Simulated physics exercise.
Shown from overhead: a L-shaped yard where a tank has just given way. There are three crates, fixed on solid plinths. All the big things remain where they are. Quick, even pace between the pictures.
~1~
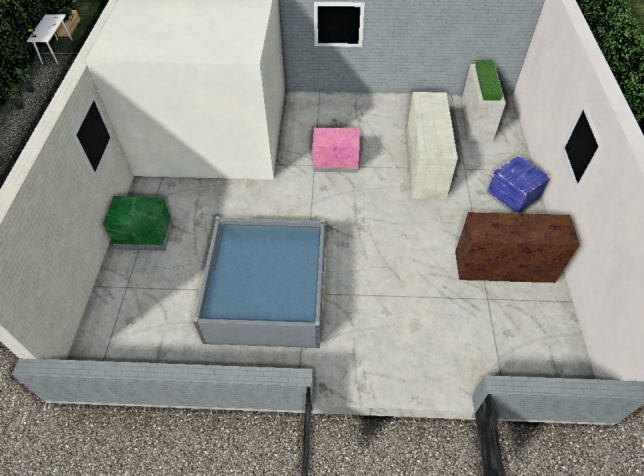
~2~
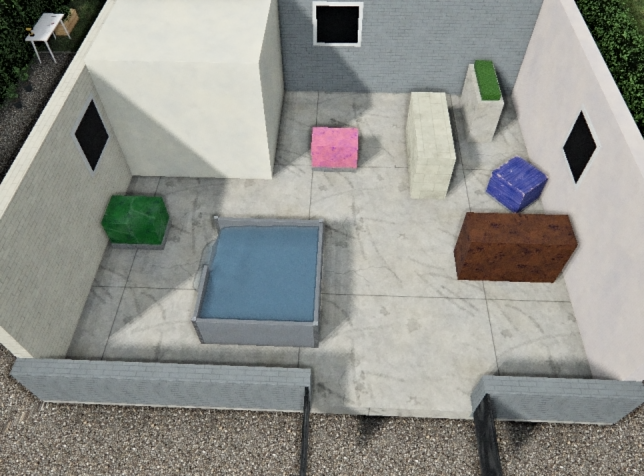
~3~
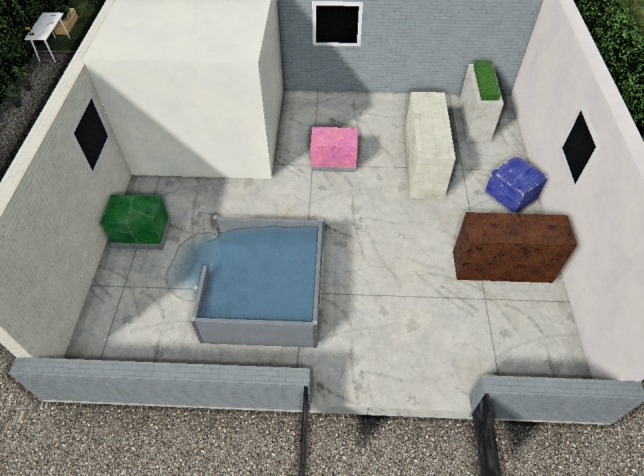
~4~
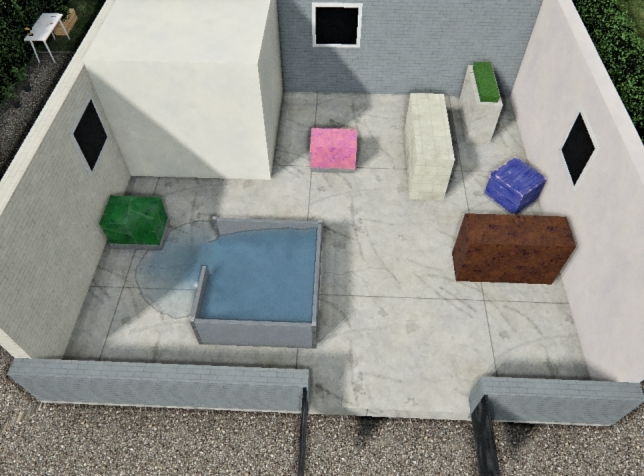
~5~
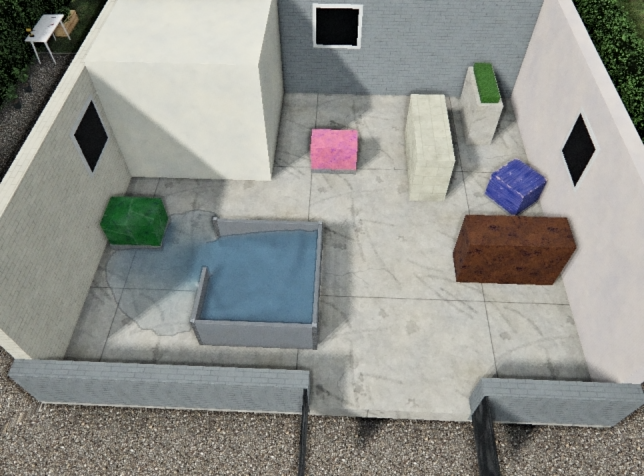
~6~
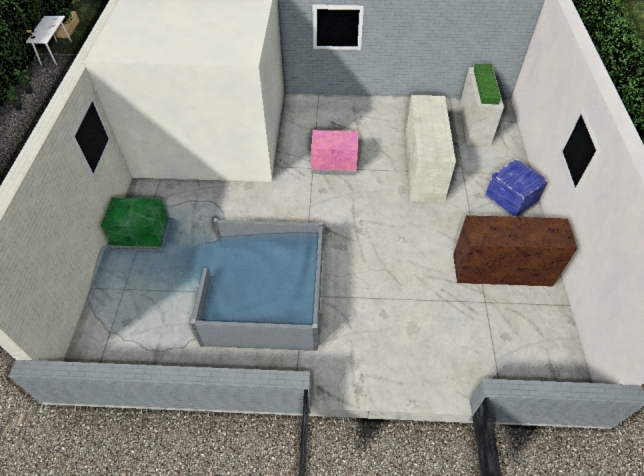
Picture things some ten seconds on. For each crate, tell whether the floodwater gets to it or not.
Crate by crate: Blue crate - reached; green crate - reached; pink crate - not reached.
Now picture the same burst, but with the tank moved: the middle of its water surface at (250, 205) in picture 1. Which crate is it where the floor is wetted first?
I'd say the green-painted one is first.
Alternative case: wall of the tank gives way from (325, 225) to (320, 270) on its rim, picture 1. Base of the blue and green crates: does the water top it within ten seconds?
The blue crate is reached; the green crate is not reached.
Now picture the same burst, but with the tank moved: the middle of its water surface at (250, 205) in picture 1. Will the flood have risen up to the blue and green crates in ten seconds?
Blue crate: Untouched; green crate: Flooded.
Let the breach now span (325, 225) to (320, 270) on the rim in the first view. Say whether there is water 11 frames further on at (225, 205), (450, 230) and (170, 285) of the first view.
The first point is unwetted, the second swamped, the third unwetted.
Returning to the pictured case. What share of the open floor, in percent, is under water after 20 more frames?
I'd say close to 35 per cent.
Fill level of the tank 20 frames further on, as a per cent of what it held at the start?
I'd say some 40 %.
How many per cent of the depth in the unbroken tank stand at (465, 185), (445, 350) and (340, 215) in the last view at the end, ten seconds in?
In turn 2, 4 and 6 in a hundred.
A moment on, water covers 15 % of the floor; the blue crate not reached, the green crate water round its plinth, the pink crate not reached.
Next, water covers 20 % of the floor; the blue crate not reached, the green crate water round its plinth, the pink crate not reached.
Then, water covers 35 % of the floor; the blue crate not reached, the green crate water round its plinth, the pink crate water round its plinth.
Later, water covers 60 % of the floor; the blue crate not reached, the green crate water round its plinth, the pink crate water round its plinth.
In the end, water covers 75 % of the floor; the blue crate was topped, the green crate was topped, the pink crate stayed above the water.
